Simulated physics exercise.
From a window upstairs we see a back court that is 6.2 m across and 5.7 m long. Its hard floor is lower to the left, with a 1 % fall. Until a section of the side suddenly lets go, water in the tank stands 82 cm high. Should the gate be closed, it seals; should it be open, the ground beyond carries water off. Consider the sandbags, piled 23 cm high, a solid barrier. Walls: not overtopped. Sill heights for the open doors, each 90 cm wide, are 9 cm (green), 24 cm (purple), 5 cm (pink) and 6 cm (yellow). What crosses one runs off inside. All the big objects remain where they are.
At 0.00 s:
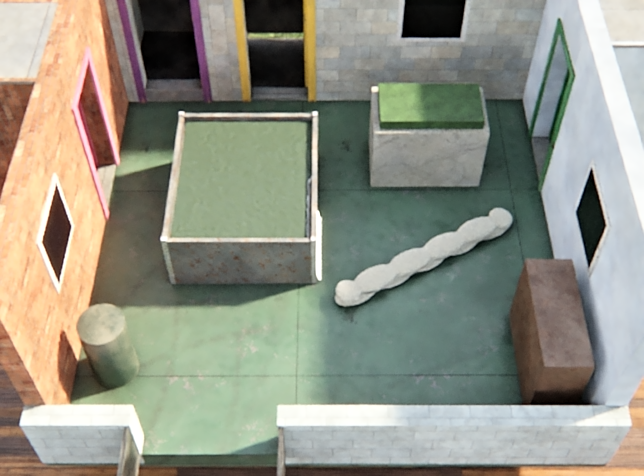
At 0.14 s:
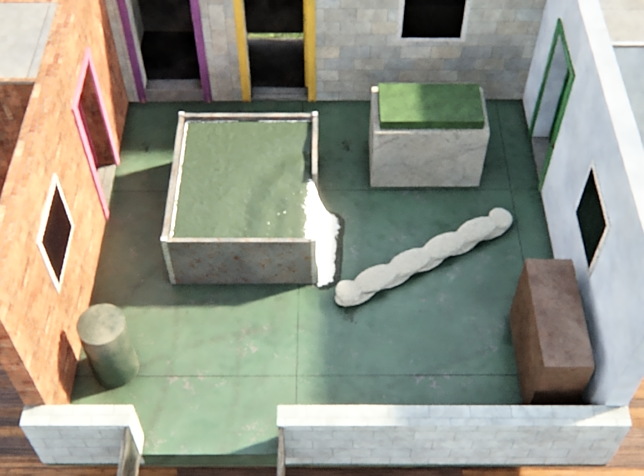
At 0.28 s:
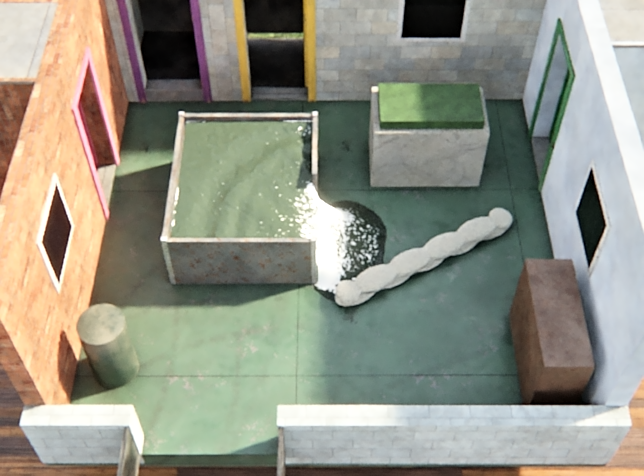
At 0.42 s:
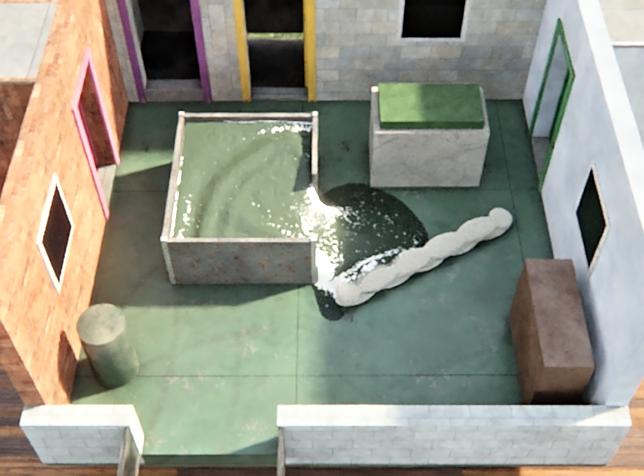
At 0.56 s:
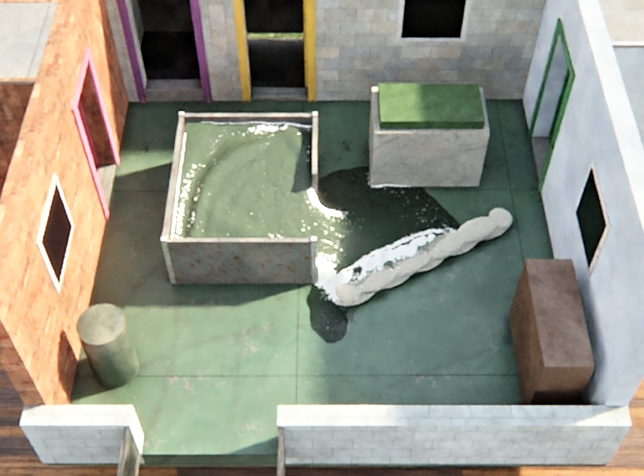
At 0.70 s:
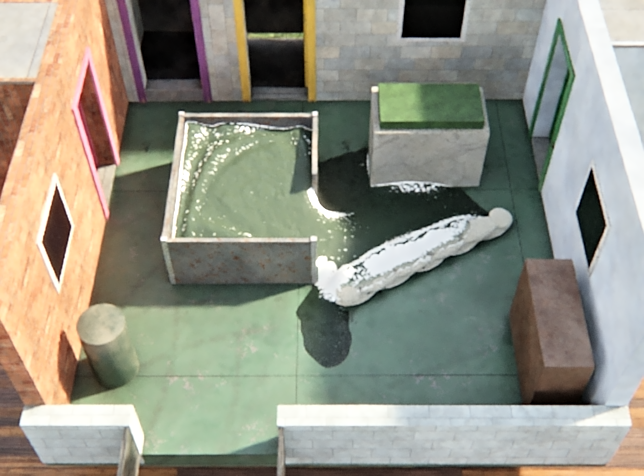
Water pours from the right side of a square tank and spreads past the sandbags.
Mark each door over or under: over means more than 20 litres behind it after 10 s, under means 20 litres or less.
Green door over, purple door under, pink door over, yellow door over.
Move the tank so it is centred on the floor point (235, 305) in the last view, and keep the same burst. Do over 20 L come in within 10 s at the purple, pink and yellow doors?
Purple: Within limit; pink: Too much; yellow: Within limit.
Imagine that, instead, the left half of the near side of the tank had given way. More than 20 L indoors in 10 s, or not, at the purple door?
Then: Purple under.
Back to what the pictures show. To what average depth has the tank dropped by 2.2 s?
42 cm.
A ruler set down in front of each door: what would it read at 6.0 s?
In centimetres, the green door has 13, the purple door 6, the pink door 5 and the yellow door 11.
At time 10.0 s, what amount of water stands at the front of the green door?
Roughly 7.5 centimetres.
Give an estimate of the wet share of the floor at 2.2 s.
50 %.
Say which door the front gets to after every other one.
It's the pink door that comes last.
After 1.4 s water covers 35 % of the floor and is deepest (52 cm) near (380, 271); green door 20 cm at the sill, 23 L in, purple door not reached, pink door not reached, yellow door not reached.
After 2.2 s water covers 50 % of the floor and is deepest (44 cm) near (451, 189); green door 25 cm at the sill, 123 L in, purple door not reached, pink door not reached, yellow door not reached.
After 3.5 s water covers 60 % of the floor and is deepest (33 cm) near (427, 199); green door 20 cm at the sill, 224 L in, purple door not reached, pink door not reached, yellow door 1 cm at the sill, 0 L in.
After 6.0 s water covers 85 % of the floor and is deepest (26 cm) near (64, 435); green door 13 cm at the sill, 299 L in, purple door 6 cm at the sill, 0 L in, pink door 5 cm at the sill, 0 L in, yellow door 11 cm at the sill, 10 L in.
After 10.0 s water covers 95 % of the floor and is deepest (16 cm) near (124, 129); green door 7 cm at the sill, 315 L in, purple door 10 cm at the sill, 0 L in, pink door 13 cm at the sill, 35 L in, yellow door 8 cm at the sill, 44 L in.
